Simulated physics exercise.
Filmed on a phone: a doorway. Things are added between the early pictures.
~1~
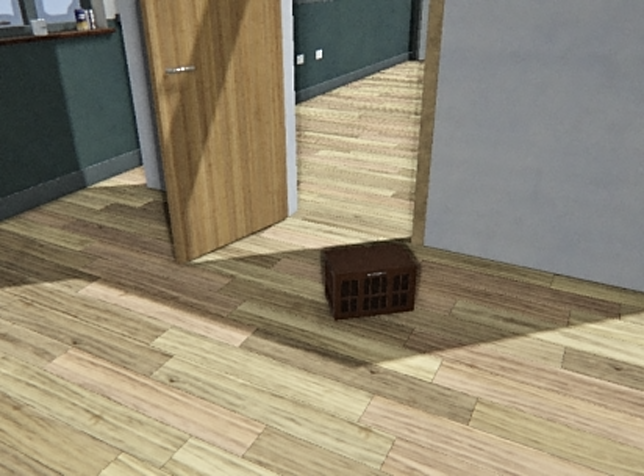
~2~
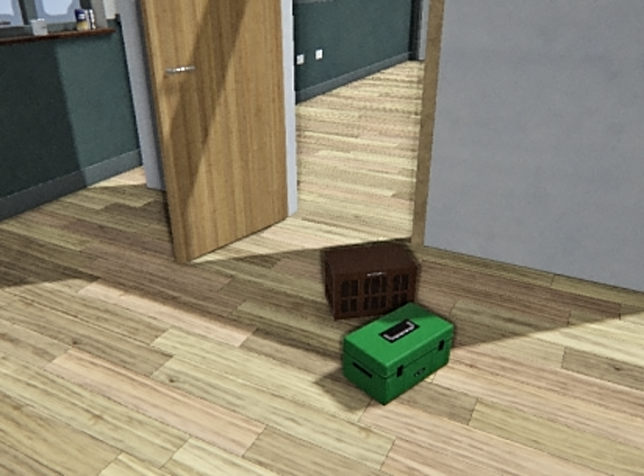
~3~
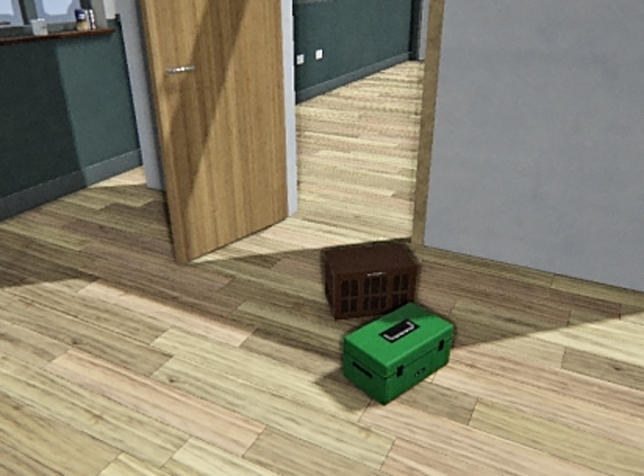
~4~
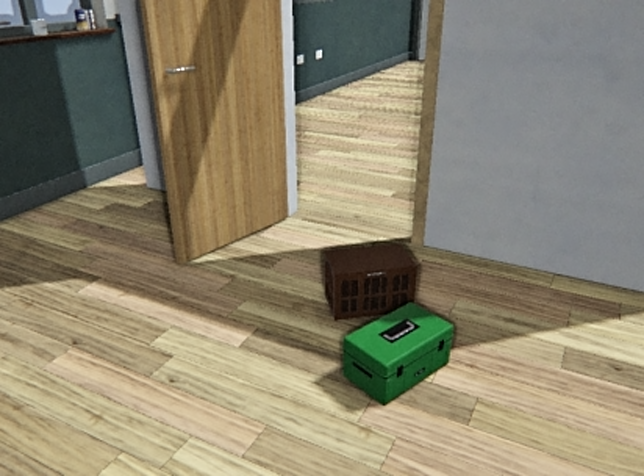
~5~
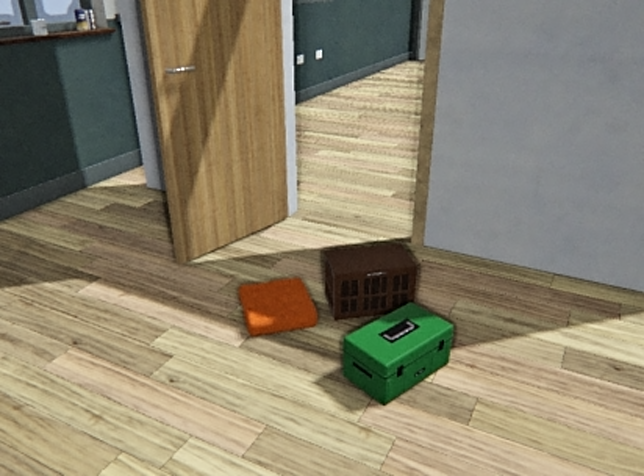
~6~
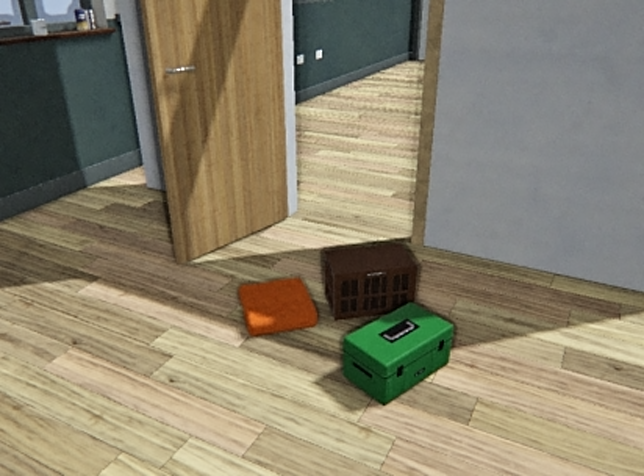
A green toolbox and then an orange cushion appear beside a brown crate near an open door.
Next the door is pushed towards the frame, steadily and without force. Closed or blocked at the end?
As it turns out, it closes.
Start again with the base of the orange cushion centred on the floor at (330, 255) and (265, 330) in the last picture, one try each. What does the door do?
In the first case it jams; in the second case it closes.
Then, 0.60 s on from there, door 85° open.
Then, 1.00 s on from there, door 57° open.
Then, 1.30 s on from there, door 31° open.
Then, 1.50 s on from there, door 13° open.
In the end, door 0° open; all 3 unmoved. At the end, from the last picture's camera, orange cushion near (277, 305).
